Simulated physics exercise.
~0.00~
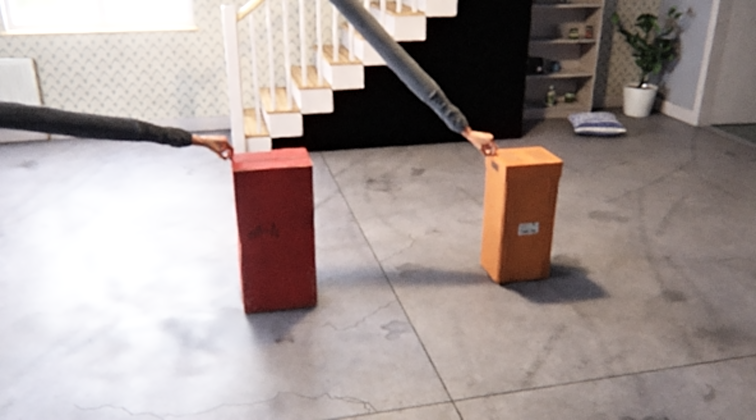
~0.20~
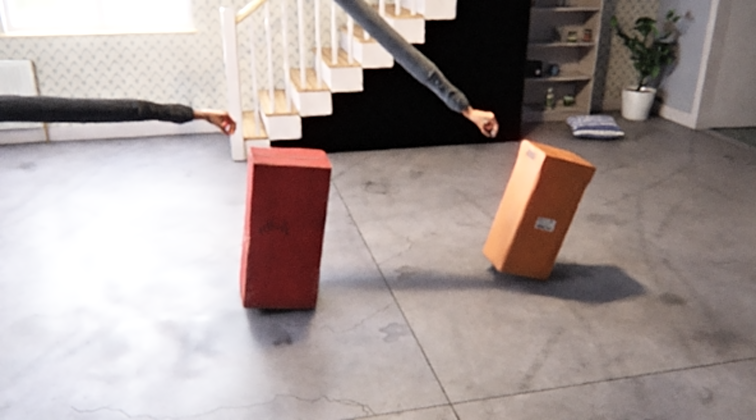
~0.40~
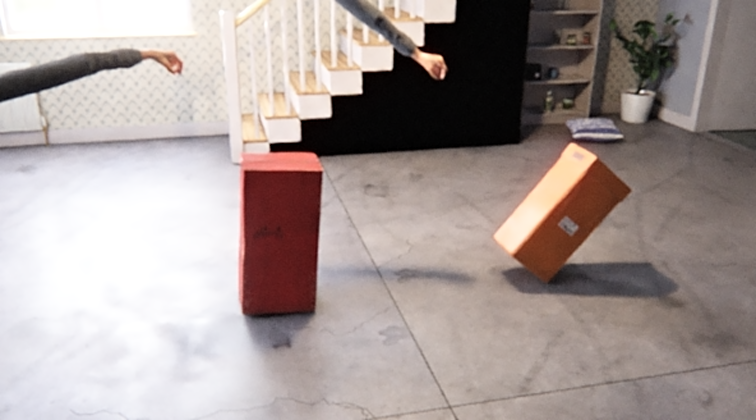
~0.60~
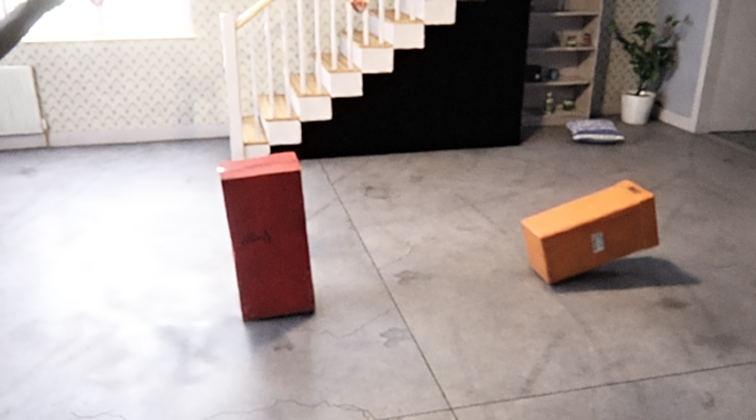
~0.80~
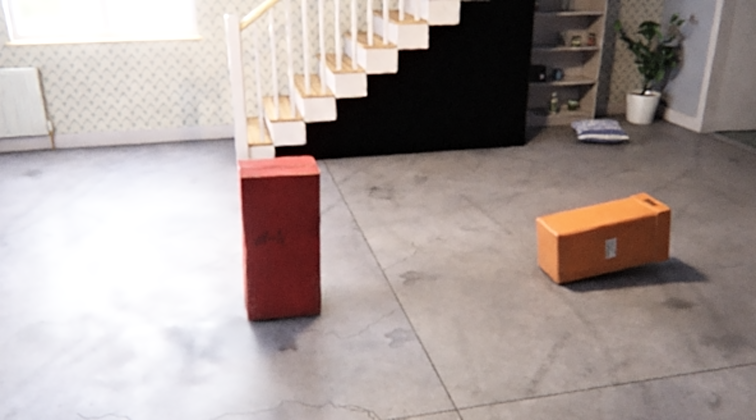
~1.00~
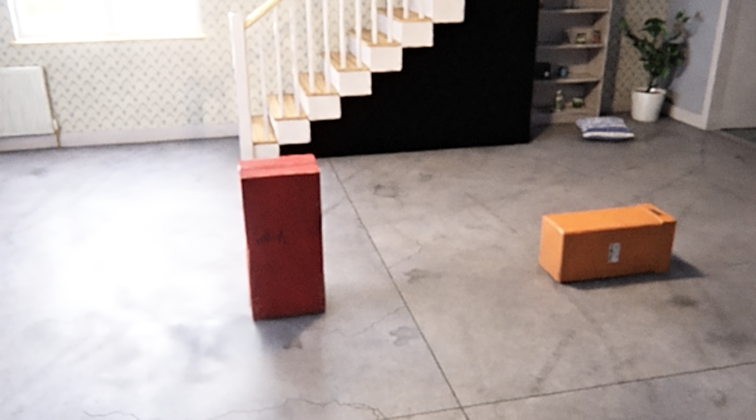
An orange box toppled to the right and landed on its side after a hand pushed it near the top, while a red box shoved by another hand rocked a little and stayed standing as both arms pulled away.
